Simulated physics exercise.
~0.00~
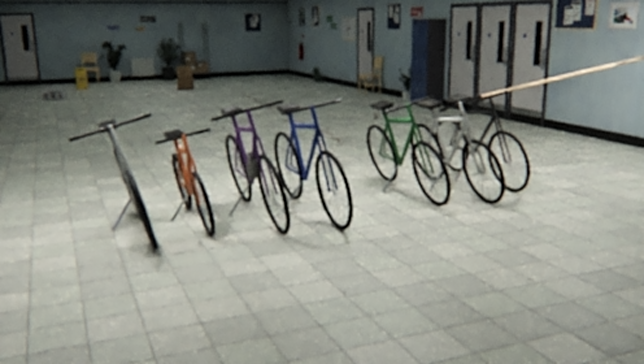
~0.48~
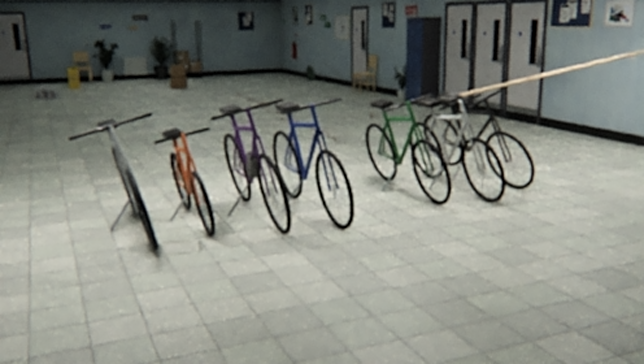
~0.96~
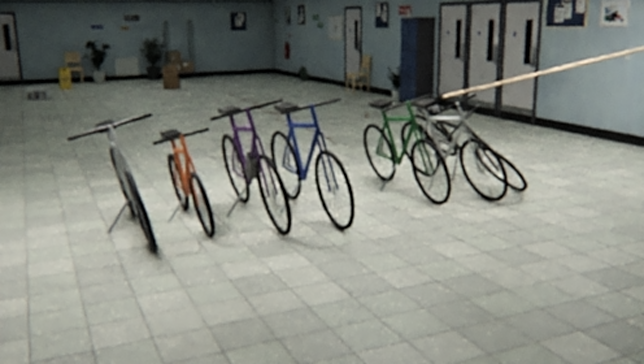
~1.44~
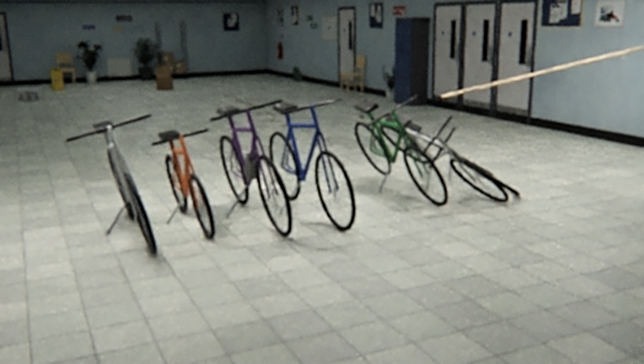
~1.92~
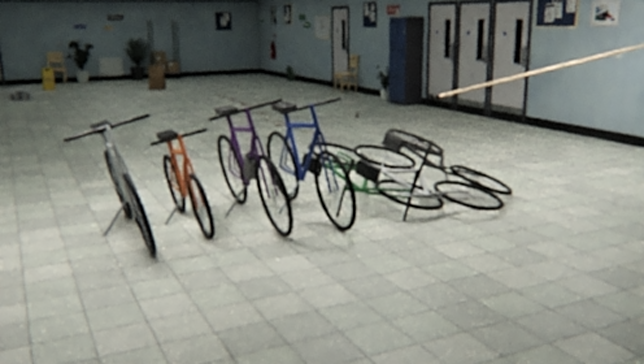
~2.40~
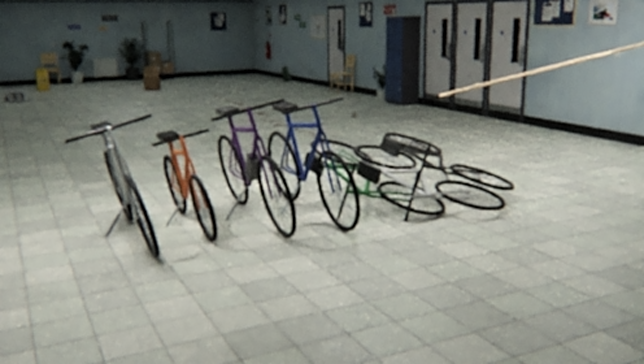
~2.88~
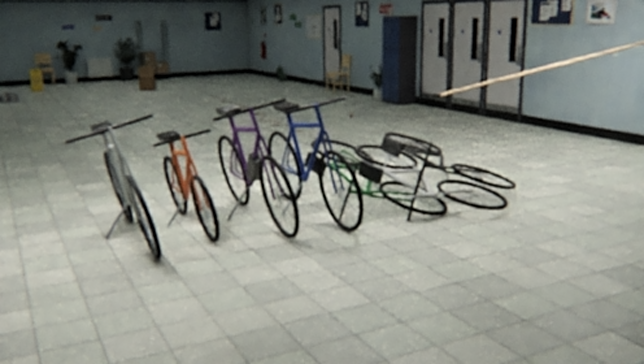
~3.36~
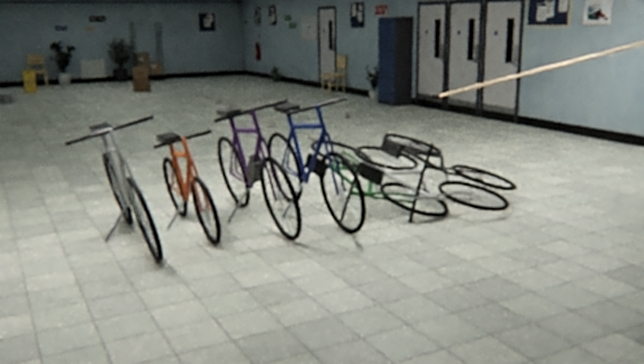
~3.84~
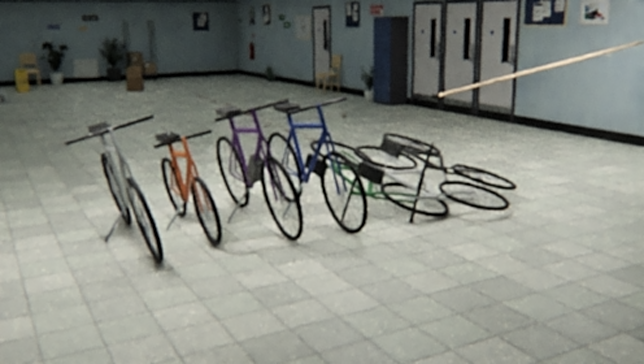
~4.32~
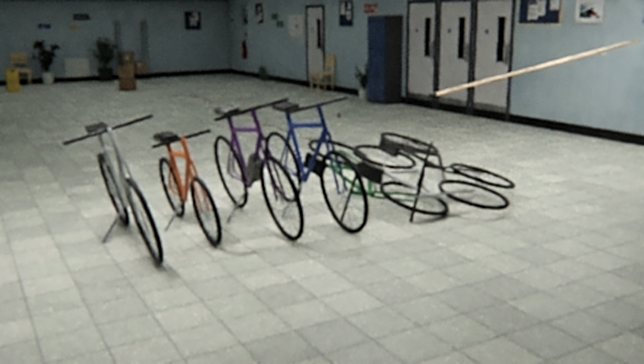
In a tiled hall, a pole nudging the end bicycle in a row, three toppling leftward in turn, four staying upright.
